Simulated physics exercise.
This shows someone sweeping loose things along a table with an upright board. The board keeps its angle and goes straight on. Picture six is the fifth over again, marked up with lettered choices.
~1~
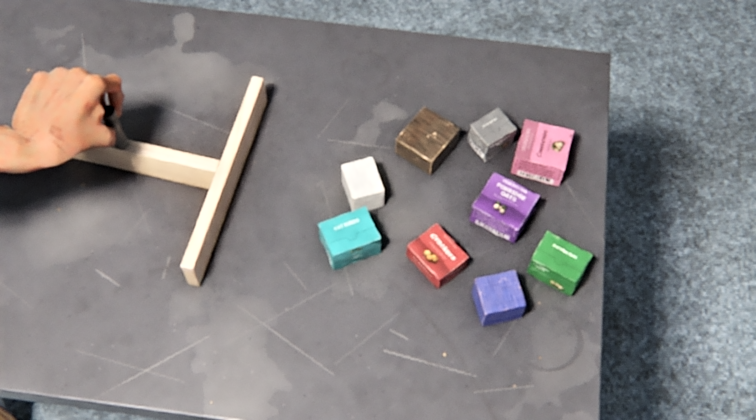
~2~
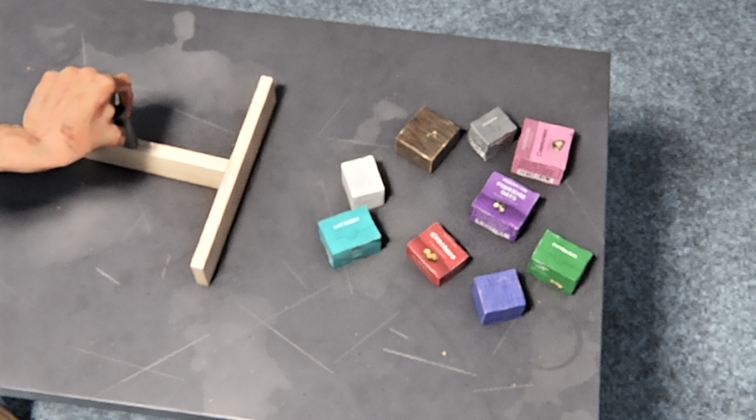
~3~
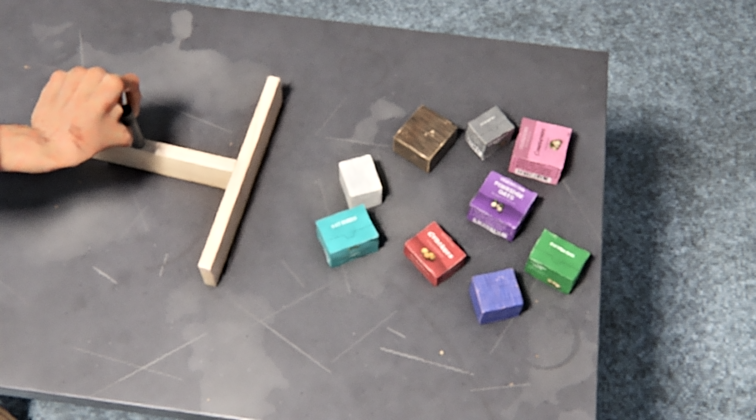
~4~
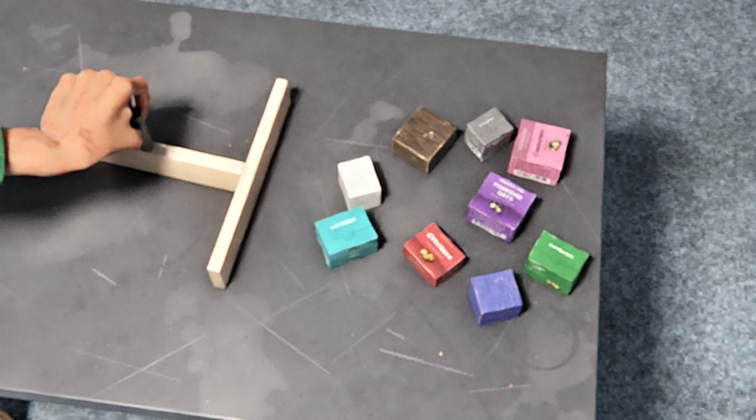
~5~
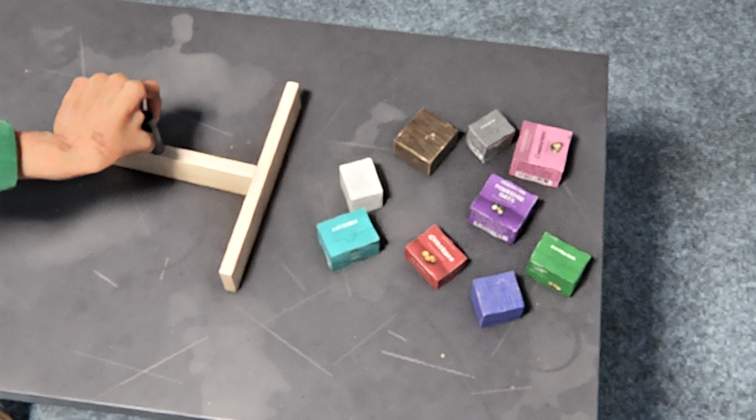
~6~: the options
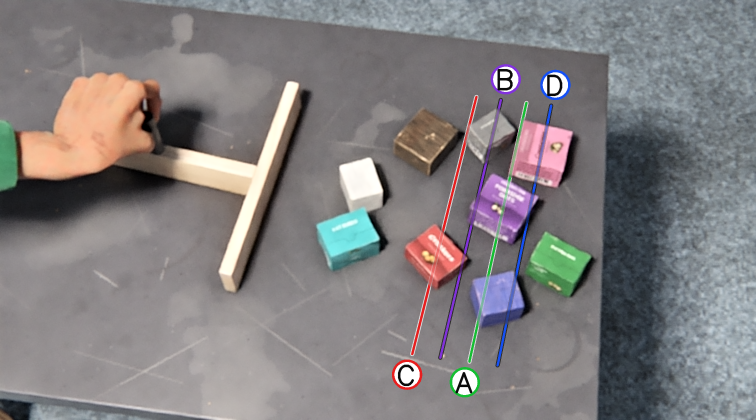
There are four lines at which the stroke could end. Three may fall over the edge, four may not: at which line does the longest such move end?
Stop at D.
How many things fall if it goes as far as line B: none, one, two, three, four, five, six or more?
The count is none.
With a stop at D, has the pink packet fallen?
Yes.
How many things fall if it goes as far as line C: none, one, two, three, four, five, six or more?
In all, none.
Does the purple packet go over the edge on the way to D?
By then, no.
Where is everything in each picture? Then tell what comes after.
Turquoise box (350, 238); blue block (498, 299); purple packet (504, 208), in the first picture.
Board (233, 167); grey packet (492, 134), in the second picture.
Board (241, 167); green packet (557, 262), in the third picture.
Board (250, 170); red packet (434, 256), in the fourth picture.
Board (261, 173); turquoise box (348, 239); blue block (496, 300); purple packet (502, 209), in the fifth picture.
On the marked copy, A at (500, 224); B at (473, 220); C at (446, 217); D at (526, 227).
With D. Early on, board (357, 185); turquoise box (382, 249); white block (382, 192).
Further on, board (453, 196); pink packet (575, 159); green packet (567, 268).
At the end, board (526, 205); pink packet over the edge; green packet over the edge; two fallen.
As for the rest, A is within the limit but short; B is within the limit but short; C is within the limit but short.
